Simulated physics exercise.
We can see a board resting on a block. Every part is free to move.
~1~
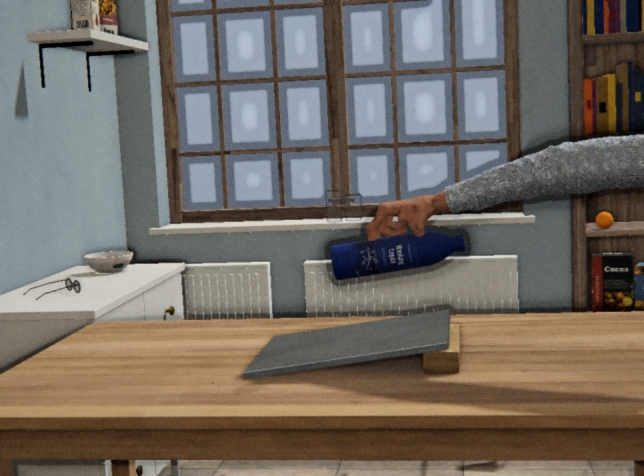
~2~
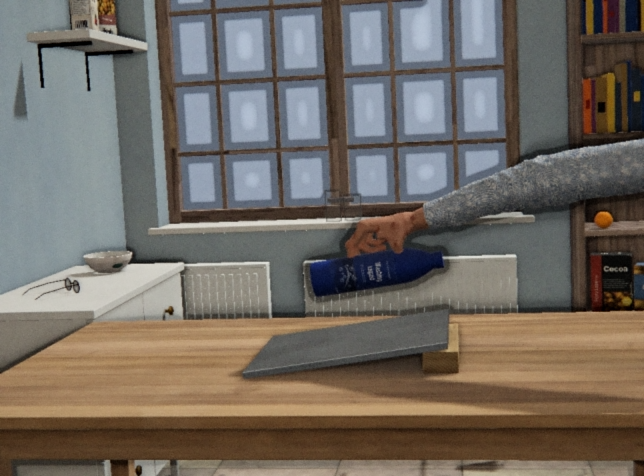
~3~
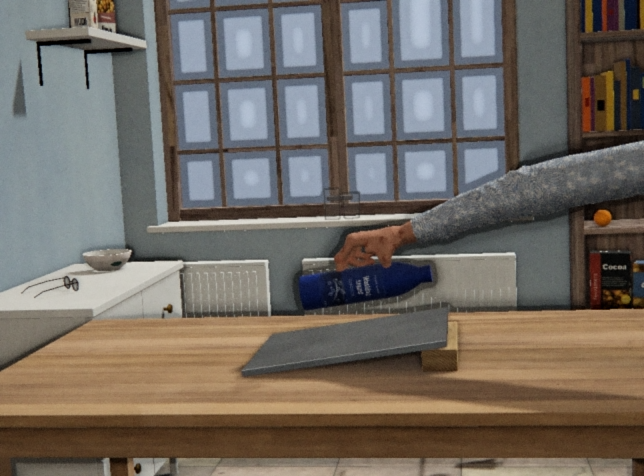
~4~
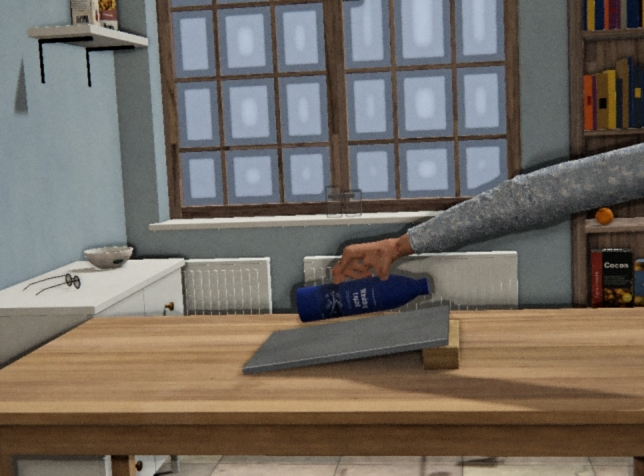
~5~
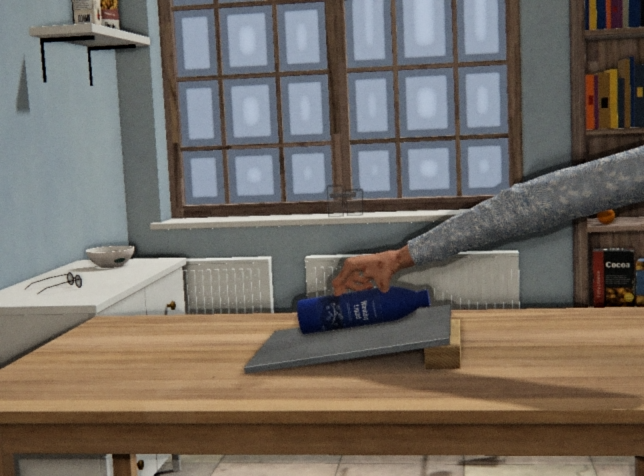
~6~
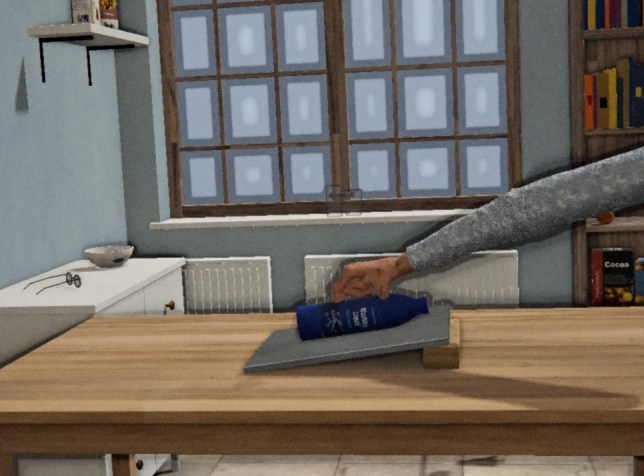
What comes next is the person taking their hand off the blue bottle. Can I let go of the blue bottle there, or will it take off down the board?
Looks to me like it's anchored there.
Then, 0.20 s after the last picture, nothing has stirred.
Then, 0.40 s after the last picture, blue bottle resting near (363, 315).
At rest, it is in place. Seen from the same camera at the end, blue bottle near (363, 315). The blue bottle remains at rest.
